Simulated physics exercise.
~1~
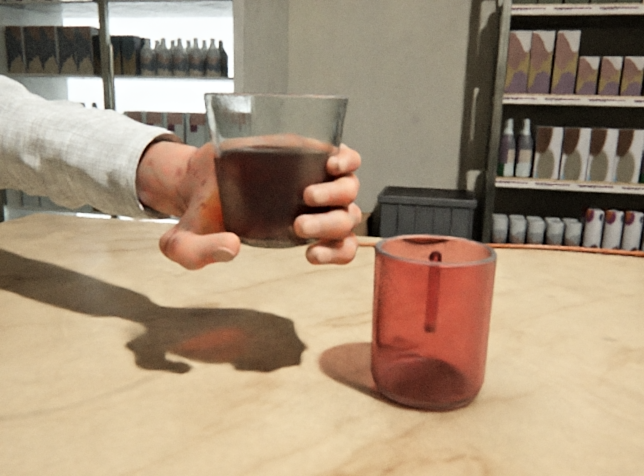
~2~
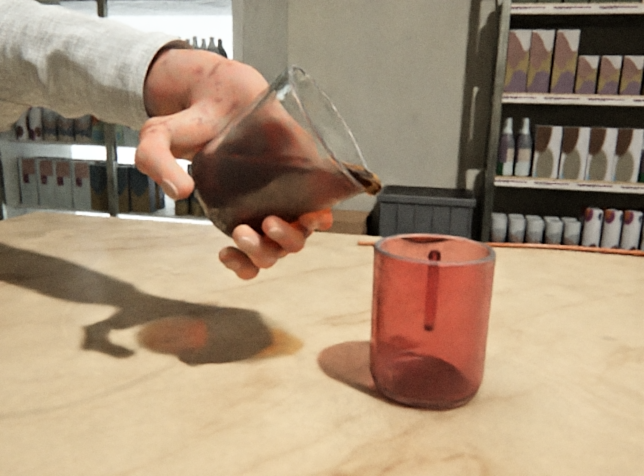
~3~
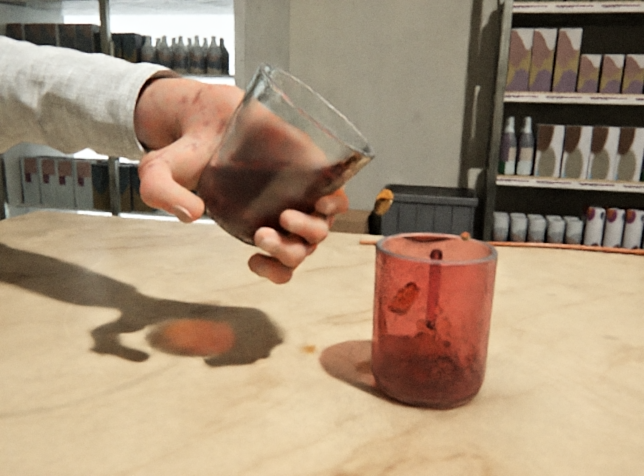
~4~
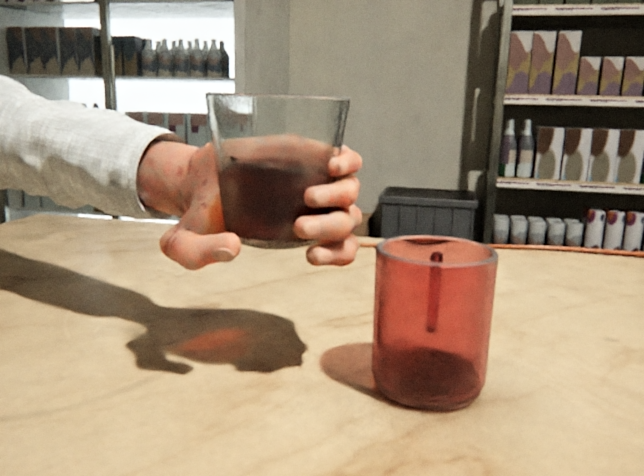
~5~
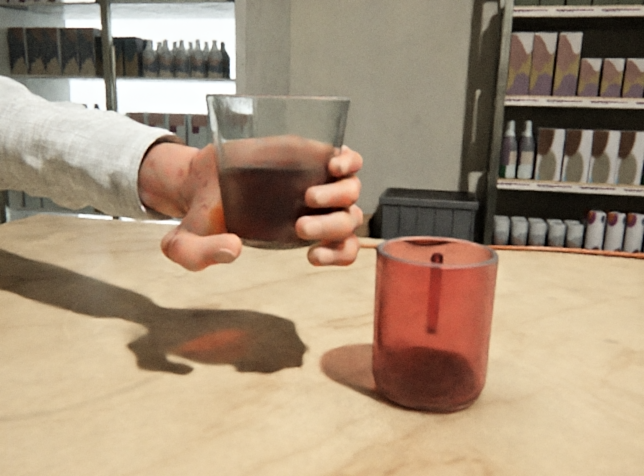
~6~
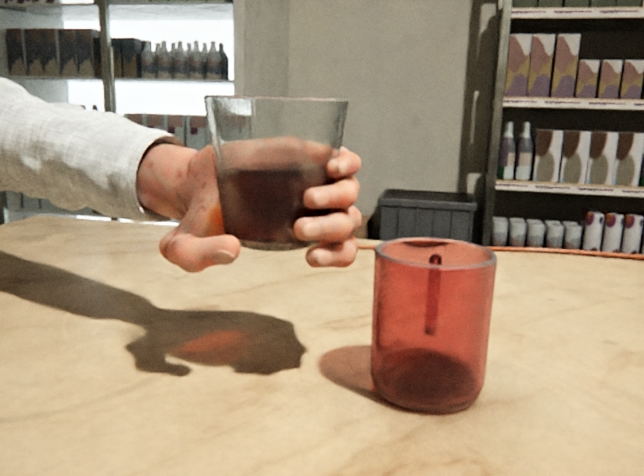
A hand tilts a glass of dark liquid right, pours some toward a red mug, then levels it.
